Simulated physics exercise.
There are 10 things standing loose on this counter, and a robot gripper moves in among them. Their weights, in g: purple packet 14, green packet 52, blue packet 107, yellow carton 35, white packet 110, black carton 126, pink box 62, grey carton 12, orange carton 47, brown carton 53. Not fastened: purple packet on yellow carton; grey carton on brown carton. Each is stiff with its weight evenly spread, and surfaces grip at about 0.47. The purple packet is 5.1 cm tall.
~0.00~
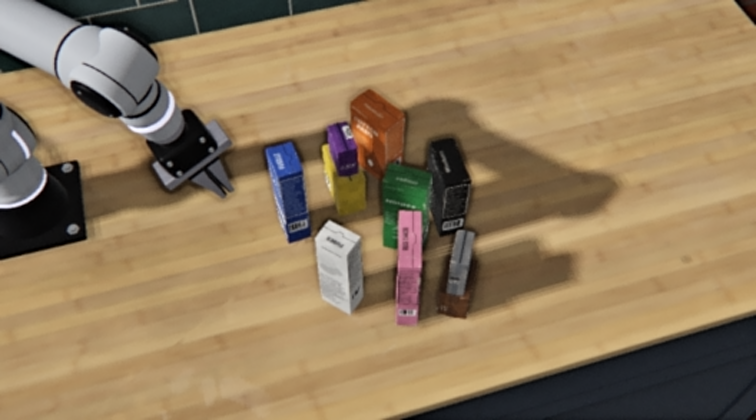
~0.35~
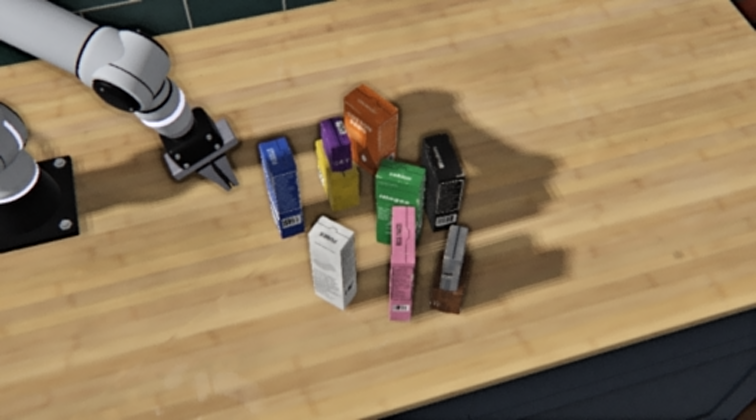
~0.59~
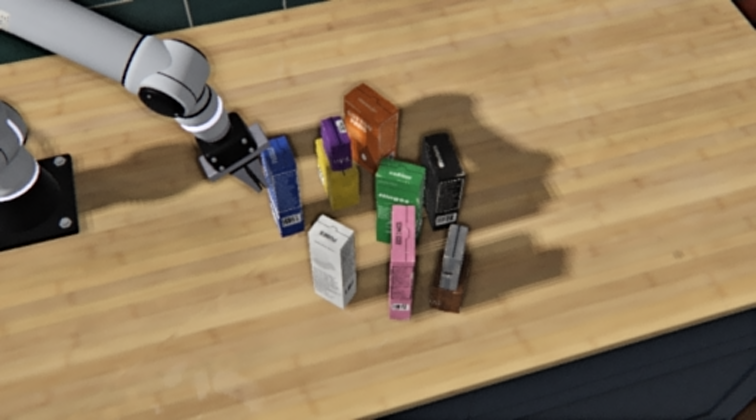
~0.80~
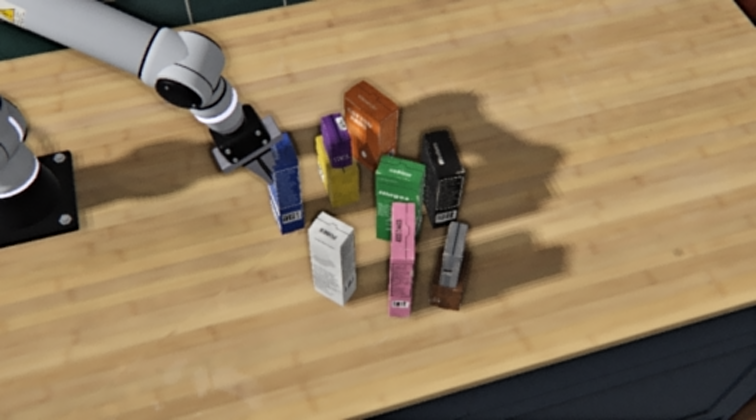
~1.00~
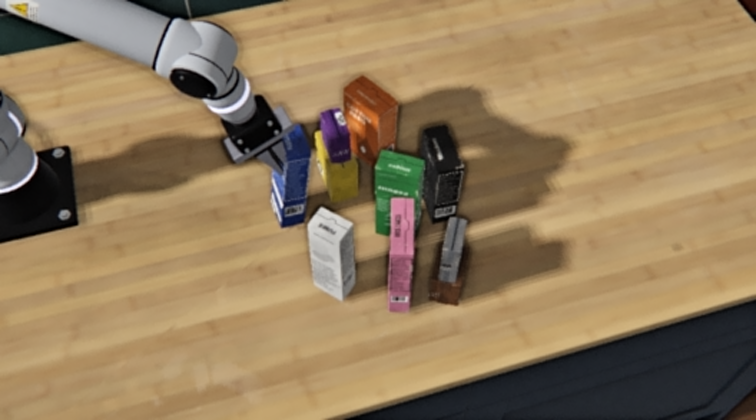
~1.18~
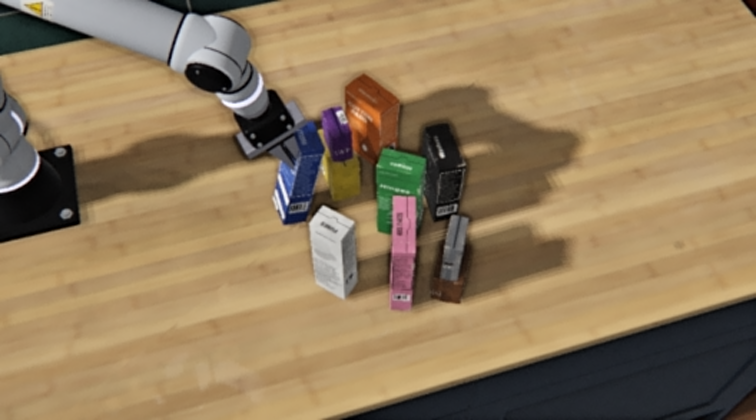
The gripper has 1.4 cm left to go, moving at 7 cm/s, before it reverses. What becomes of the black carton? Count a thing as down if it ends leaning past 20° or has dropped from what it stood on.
The black carton is still standing at the end.
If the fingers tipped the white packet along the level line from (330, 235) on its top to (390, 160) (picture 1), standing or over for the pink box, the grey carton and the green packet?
Pink box standing, grey carton standing, green packet down.
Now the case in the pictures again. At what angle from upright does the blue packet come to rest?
Some 30° off upright.
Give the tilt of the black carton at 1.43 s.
Some 0° off upright.
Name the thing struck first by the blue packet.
It is the purple packet.
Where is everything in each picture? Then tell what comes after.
The first frame shows fingers at (216, 170); blue packet (290, 195) upright; black carton (447, 188).
The second frame shows fingers at (223, 165); blue packet (283, 190) upright; purple packet (337, 145), green packet (400, 208).
The third frame shows fingers at (254, 167); blue packet (283, 189) upright; yellow carton (338, 172), white packet (334, 264).
The fourth frame shows fingers at (267, 160); blue packet (284, 186) upright; pink box (401, 262), grey carton (453, 255).
The fifth frame shows fingers at (278, 150); blue packet (290, 178) leaning 8°; orange carton (370, 125), brown carton (449, 274).
The sixth frame shows fingers at (290, 145); blue packet (298, 175) leaning 14°; black carton (441, 174).
After 1.43 s, purple packet and blue packet touch at 1.32 s; leaning blue packet 31°, purple packet 24°.
After 1.73 s, yellow carton and blue packet touch at 1.44 s; purple packet and orange carton touch at 1.46 s; leaning blue packet 33°, purple packet 30°.
After 2.18 s, leaning blue packet 33°, purple packet 30°.
At rest, past 20° or fallen, blue packet and purple packet. Standing, white packet, pink box, yellow carton, green packet, orange carton, brown carton, black carton and grey carton.
